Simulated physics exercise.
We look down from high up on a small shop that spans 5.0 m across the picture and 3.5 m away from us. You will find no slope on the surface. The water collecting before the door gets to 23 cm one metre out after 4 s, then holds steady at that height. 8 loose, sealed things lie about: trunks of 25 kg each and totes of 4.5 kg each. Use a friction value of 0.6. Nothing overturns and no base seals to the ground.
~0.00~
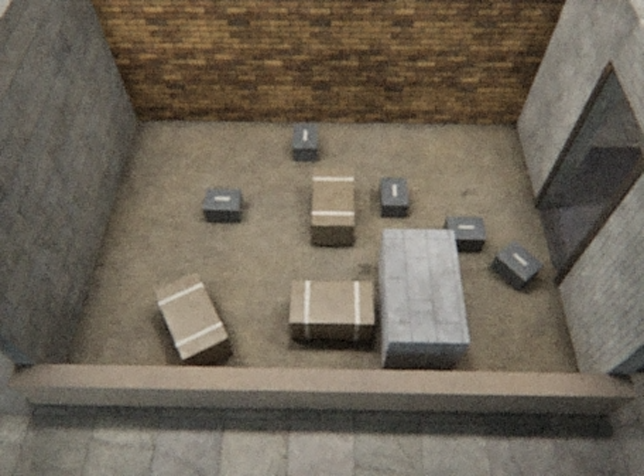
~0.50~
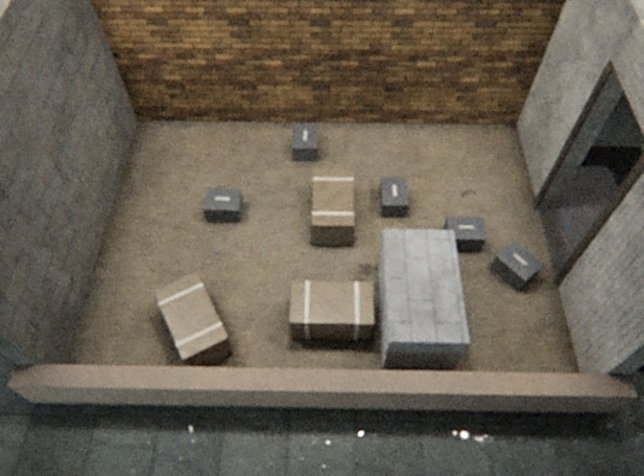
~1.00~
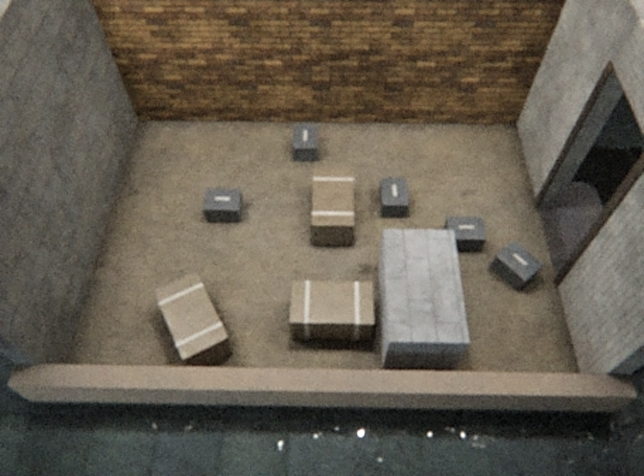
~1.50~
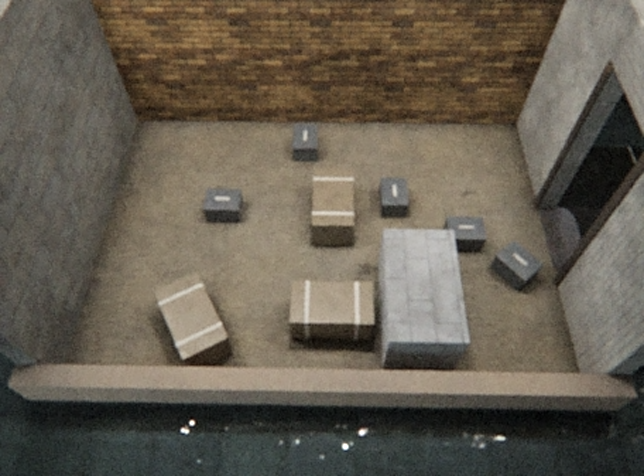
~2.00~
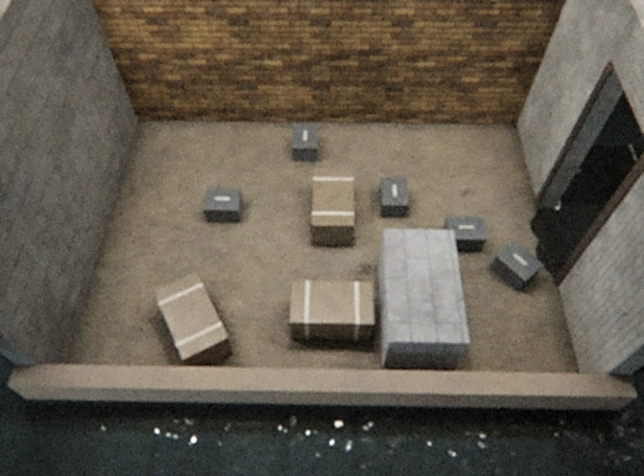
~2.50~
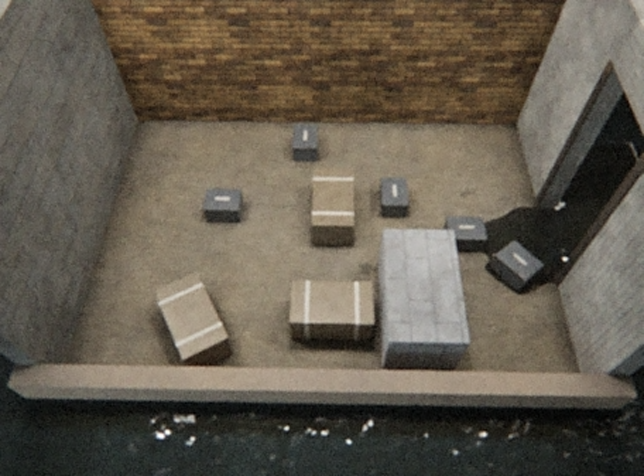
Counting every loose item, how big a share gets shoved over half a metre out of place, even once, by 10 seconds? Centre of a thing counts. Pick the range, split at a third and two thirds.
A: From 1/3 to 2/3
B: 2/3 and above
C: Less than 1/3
(A) From 1/3 to 2/3.
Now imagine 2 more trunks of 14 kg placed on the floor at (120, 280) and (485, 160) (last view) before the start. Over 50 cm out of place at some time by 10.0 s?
Inside the limit, then inside the limit.
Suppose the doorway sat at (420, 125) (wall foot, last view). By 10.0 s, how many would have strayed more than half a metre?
Then the count would be 3.
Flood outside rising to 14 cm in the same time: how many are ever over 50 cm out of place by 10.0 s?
It would come to 4 of them.
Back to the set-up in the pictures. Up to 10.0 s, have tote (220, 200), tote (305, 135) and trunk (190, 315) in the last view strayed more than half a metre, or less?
Result, in turn: Stayed within / exceeded / stayed within.
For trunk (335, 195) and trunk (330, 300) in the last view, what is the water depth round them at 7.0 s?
About 4 and 3 cm.
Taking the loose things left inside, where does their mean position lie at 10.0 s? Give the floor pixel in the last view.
Centre of the remaining things: Roughly (271, 264).
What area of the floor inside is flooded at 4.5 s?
Wet area: Approx. 6.0 m2.
After 3.5 s 0 of 8 are over 50 cm from their spots; 0 afloat.
After 4.5 s 2 of 8 are over 50 cm from their spots; 1 afloat.
After 7.0 s 4 of 8 are over 50 cm from their spots; 3 afloat.
After 10.0 s 5 of 8 are over 50 cm from their spots, and 5 have been at some point; 5 afloat.
